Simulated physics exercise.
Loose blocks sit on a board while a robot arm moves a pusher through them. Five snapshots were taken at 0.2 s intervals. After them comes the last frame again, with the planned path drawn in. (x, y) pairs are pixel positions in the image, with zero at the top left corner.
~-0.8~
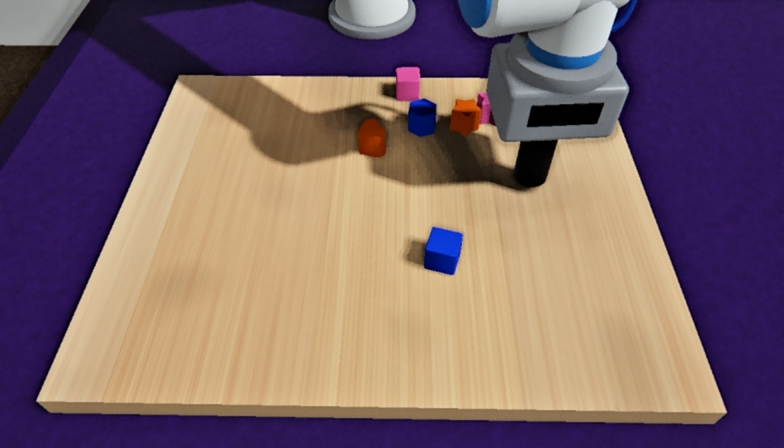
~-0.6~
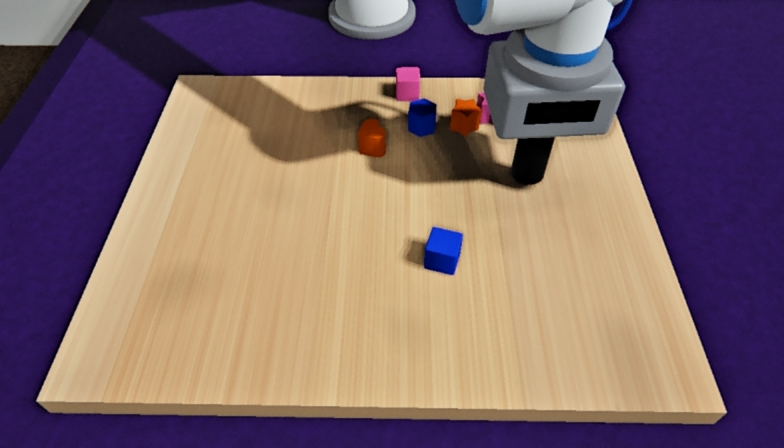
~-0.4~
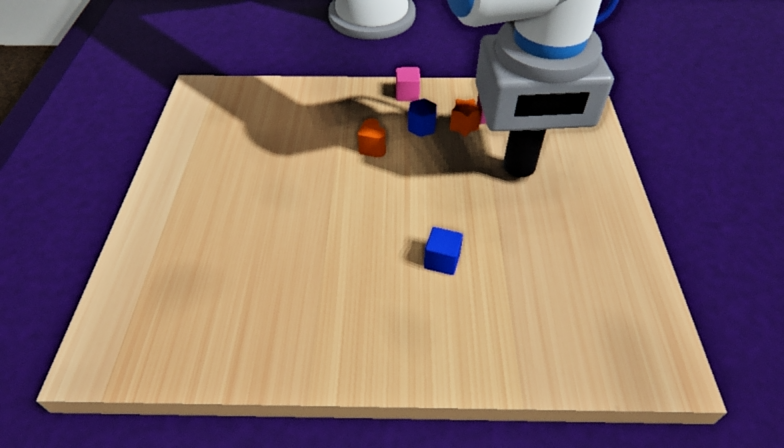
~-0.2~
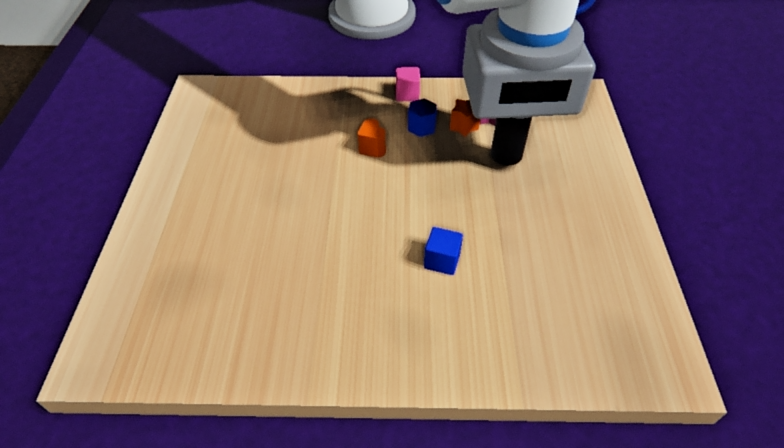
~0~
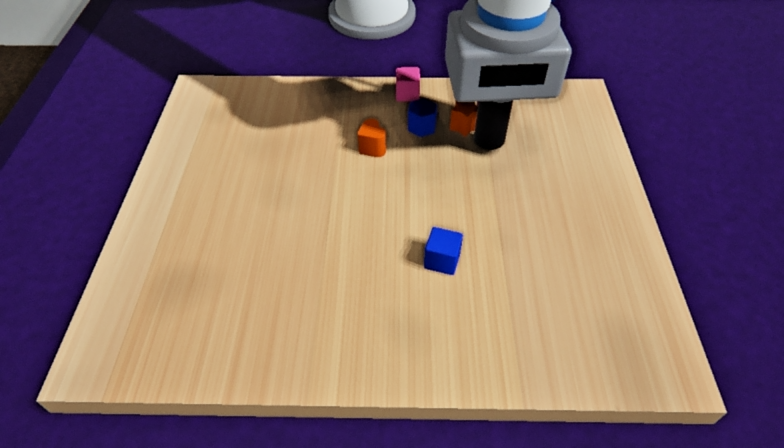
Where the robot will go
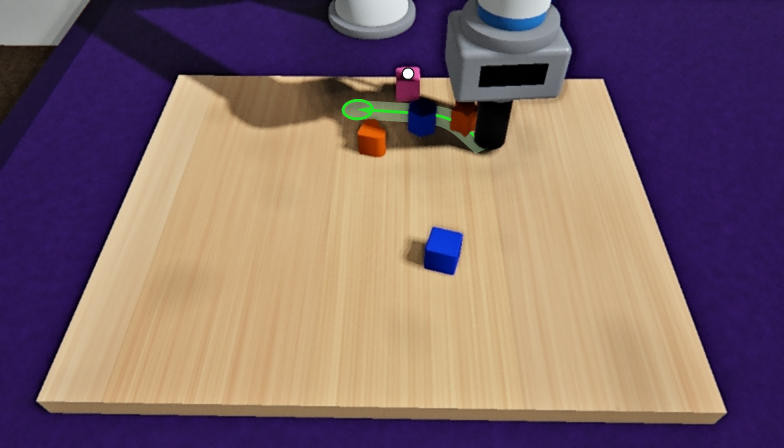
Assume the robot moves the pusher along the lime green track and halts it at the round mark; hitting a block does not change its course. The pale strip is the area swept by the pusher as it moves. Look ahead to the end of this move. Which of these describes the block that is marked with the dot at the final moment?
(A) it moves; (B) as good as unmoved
It's A.
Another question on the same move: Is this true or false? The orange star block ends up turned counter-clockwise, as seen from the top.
The claim does not hold.
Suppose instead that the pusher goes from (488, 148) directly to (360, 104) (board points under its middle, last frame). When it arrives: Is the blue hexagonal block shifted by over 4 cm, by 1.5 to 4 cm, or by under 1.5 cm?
The displacement of the blue hexagonal block is above 4 cm.
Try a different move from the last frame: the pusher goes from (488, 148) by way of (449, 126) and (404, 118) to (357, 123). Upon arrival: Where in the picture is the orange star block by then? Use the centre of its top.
Just about (441, 85).
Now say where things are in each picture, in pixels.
The first frame shows tip of the pusher (530, 176), middles of tops, pink square block (408, 74), blue hexagonal block (423, 107), orange star block (466, 106), pink star block partly hidden.
The second frame shows pusher (527, 174), nothing pushed.
The third frame shows pusher (519, 166), nothing pushed.
The fourth frame shows pusher (506, 155), nothing pushed.
The fifth frame shows pusher (489, 140), pink square block (408, 74), blue hexagonal block (423, 107), orange star block (466, 106), pink star block hidden.
The line goes from (488, 148) via (454, 121) and (406, 112), ending at (358, 109); the dot is on the pink square block.
What follows on the original path. One third of the way, pusher (453, 113); orange star block (441, 86).
Two thirds of the way, pusher (405, 104); pink square block (401, 68), turned 20° anticlockwise; blue hexagonal block (401, 110), turned 85° anticlockwise; orange star block (426, 77), turned 50° clockwise.
At the end, pusher (357, 102); pink square block (401, 68), turned 20° anticlockwise; blue hexagonal block (400, 110), turned 90° anticlockwise; orange star block (426, 77), turned 50° clockwise; pink star block unmoved.
